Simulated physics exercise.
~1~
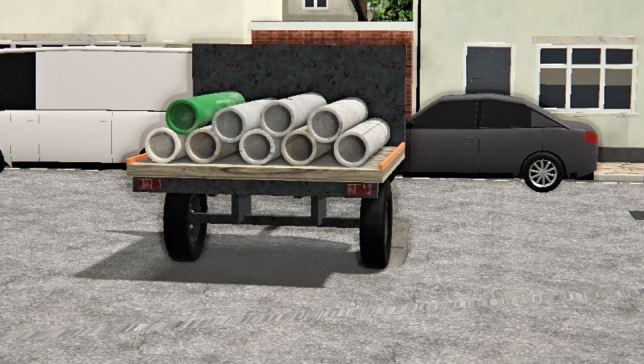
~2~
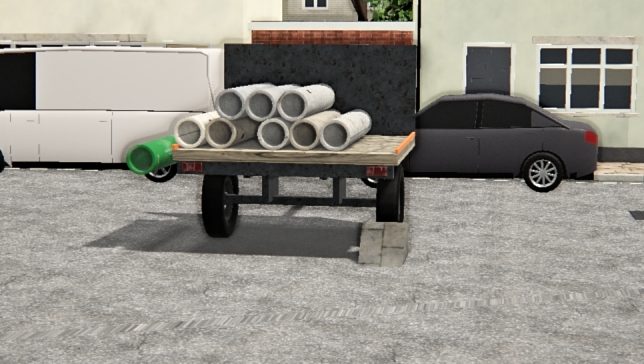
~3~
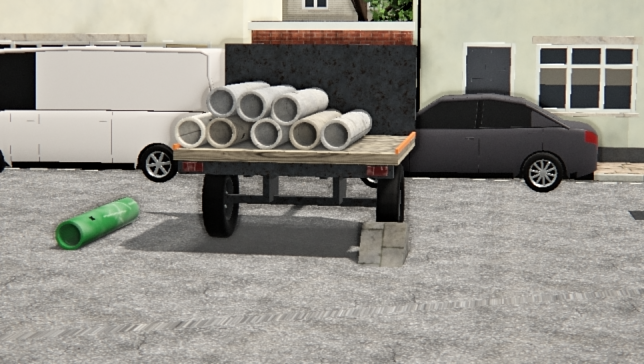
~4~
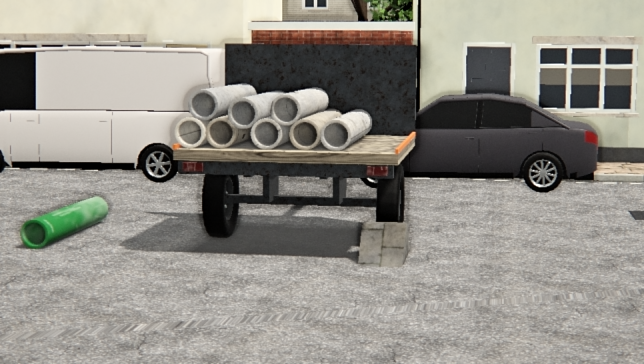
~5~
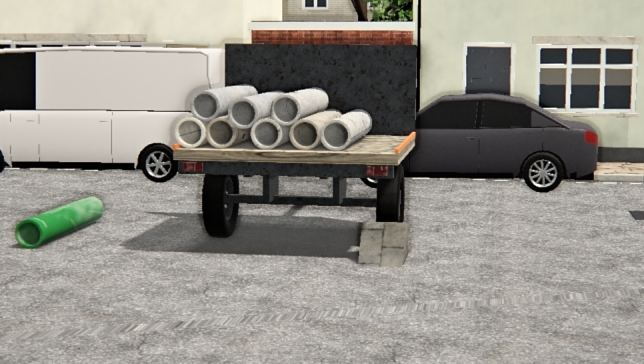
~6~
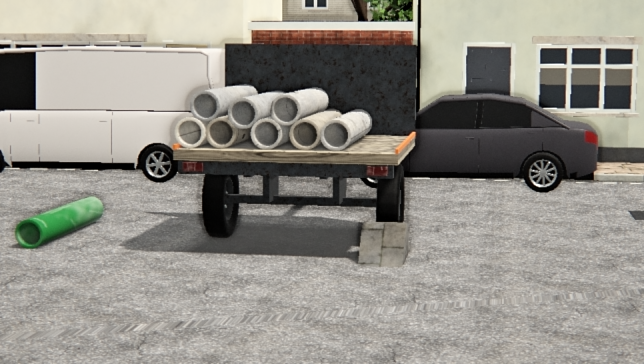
A flat trailer stacked with concrete pipes tilts as its right wheel passes over a low hump, and the green pipe drops off the left side. It rolls left across the ground and comes to rest, while the grey pipes stay stacked on the stationary trailer.
